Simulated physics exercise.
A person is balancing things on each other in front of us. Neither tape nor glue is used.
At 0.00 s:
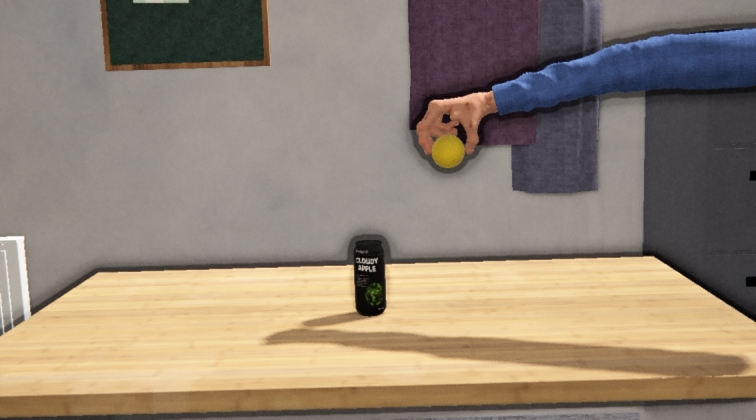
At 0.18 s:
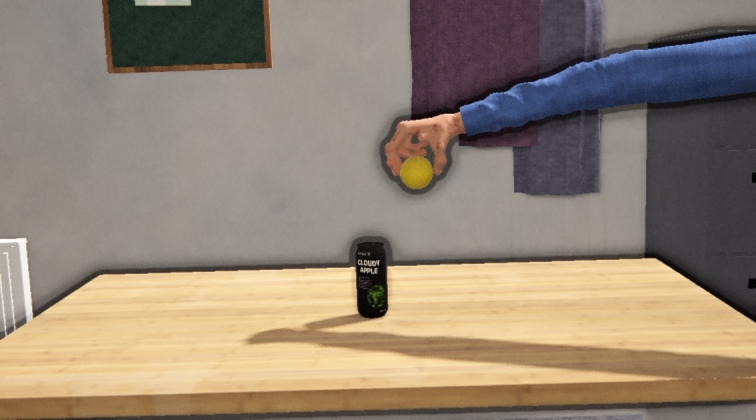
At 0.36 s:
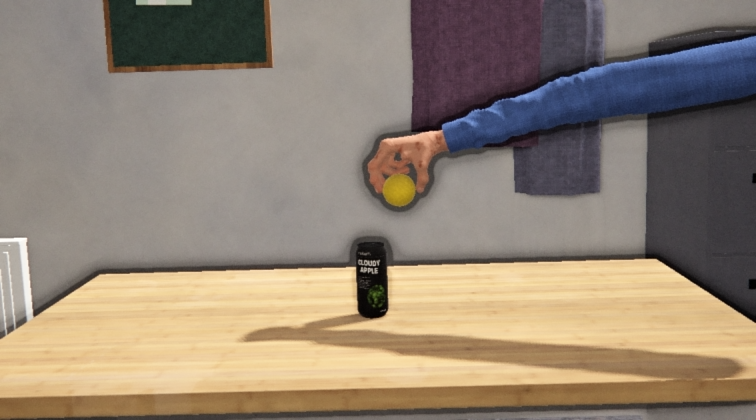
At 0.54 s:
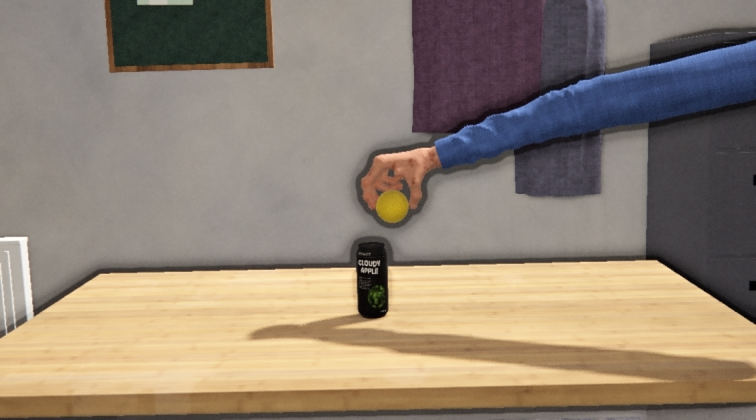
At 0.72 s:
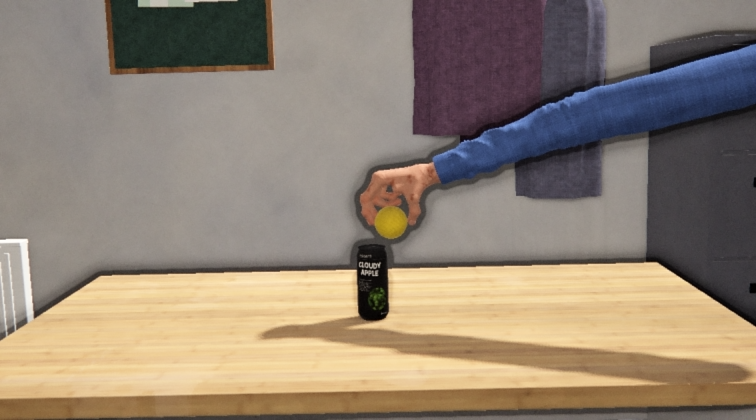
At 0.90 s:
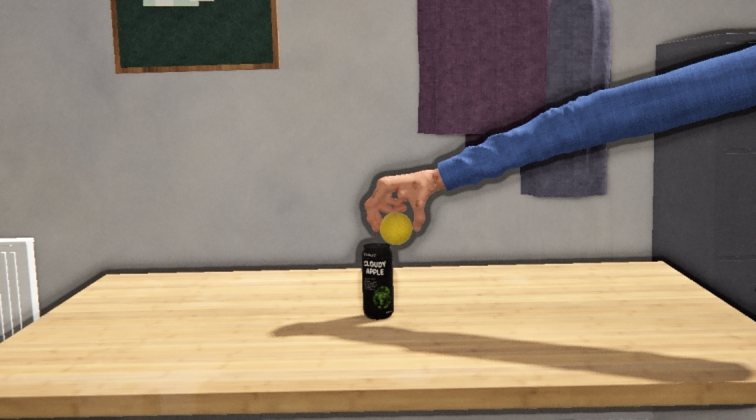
The clip opens on a black can standing on a light wooden table, with a blue-sleeved arm reaching in from the right and holding a small yellow ball-like object above it. The hand moves left and downward, then lowers the object more slowly until it is right by the can's top.
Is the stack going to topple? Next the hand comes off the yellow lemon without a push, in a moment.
Yes, it topples.
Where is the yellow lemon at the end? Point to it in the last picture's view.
Near (429, 300).
By 1.30 s, yellow lemon now fallen.
By 1.40 s, things are still on the move.
By 2.20 s, nothing new.
When it is over (4.0 s), fallen, yellow lemon; black can as before. End places, in pixels of the last picture, yellow lemon near (429, 300). The pile gives way.
